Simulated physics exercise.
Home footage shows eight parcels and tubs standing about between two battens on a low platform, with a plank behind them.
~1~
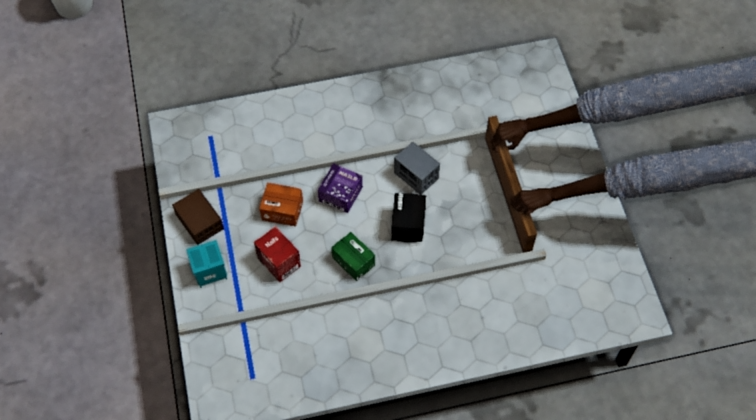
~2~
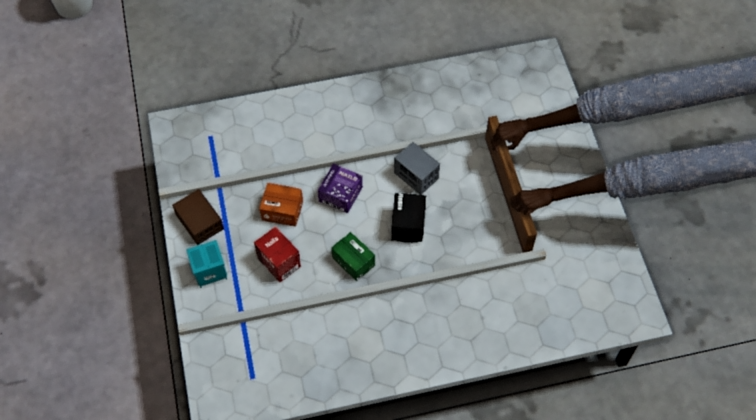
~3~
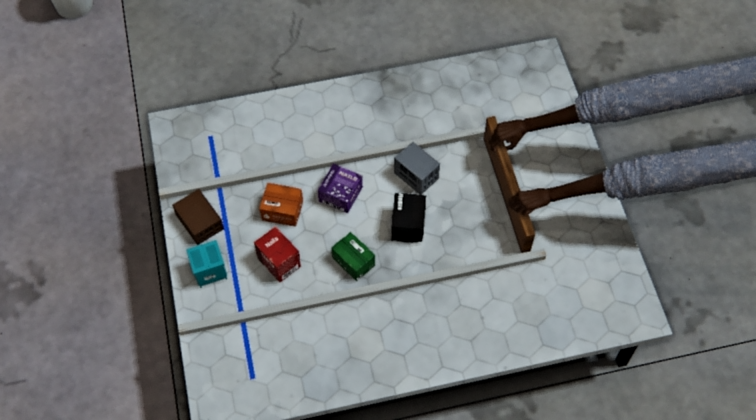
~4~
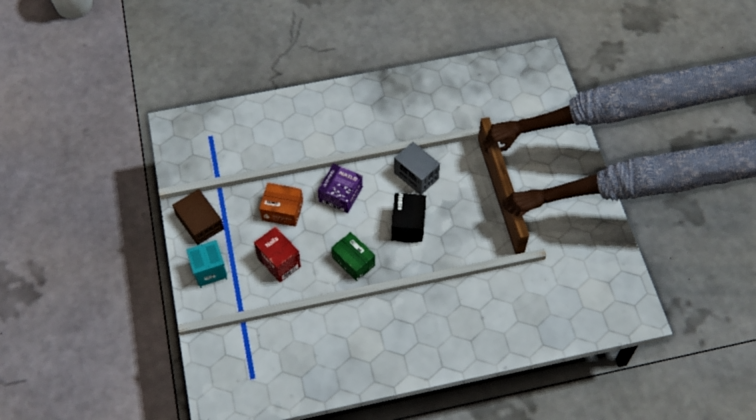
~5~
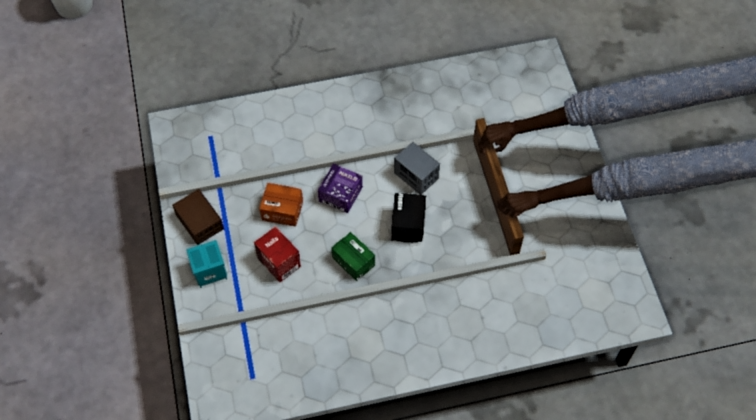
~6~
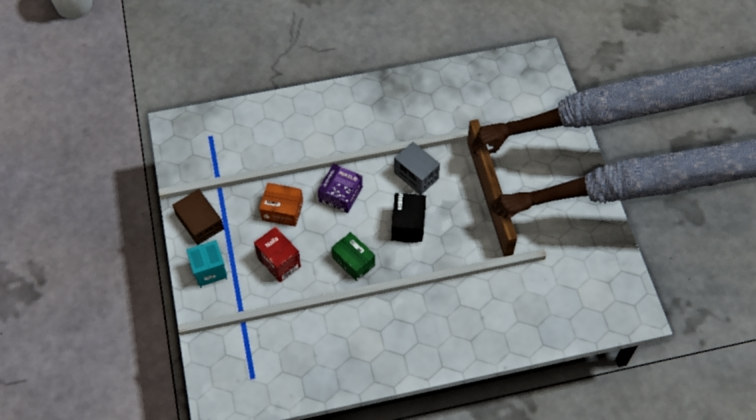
On a low platform, two hands slid a wooden plank slightly left between two battens, toward eight scattered parcels and tubs, while the brown and turquoise ones beyond the blue tape and all the others stayed still.
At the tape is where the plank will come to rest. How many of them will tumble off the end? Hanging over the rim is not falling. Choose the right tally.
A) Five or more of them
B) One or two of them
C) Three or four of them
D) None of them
Three or four of them (C).
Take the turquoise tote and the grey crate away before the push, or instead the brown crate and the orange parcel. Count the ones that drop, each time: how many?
The answer is 1 and then 1.
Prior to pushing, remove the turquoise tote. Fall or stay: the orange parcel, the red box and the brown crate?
Result - orange parcel: It comes off; red box: It stays aboard; brown crate: It comes off.
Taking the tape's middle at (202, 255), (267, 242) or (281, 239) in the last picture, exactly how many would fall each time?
Down on the ground: 5, 1 and 1.
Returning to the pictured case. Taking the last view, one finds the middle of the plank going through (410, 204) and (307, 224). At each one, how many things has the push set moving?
Moved so far: 2, then 7.
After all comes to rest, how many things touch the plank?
Count recorded: 3.
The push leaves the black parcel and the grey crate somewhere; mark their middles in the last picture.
They come to rest around (215, 260) and (208, 203).
Soon after, none off yet; brown crate at rest near (198, 217); turquoise tote at rest near (208, 264); red box at rest near (278, 255).
At rest, the number that fall off is three or four; fallen, orange parcel, turquoise tote and brown crate.
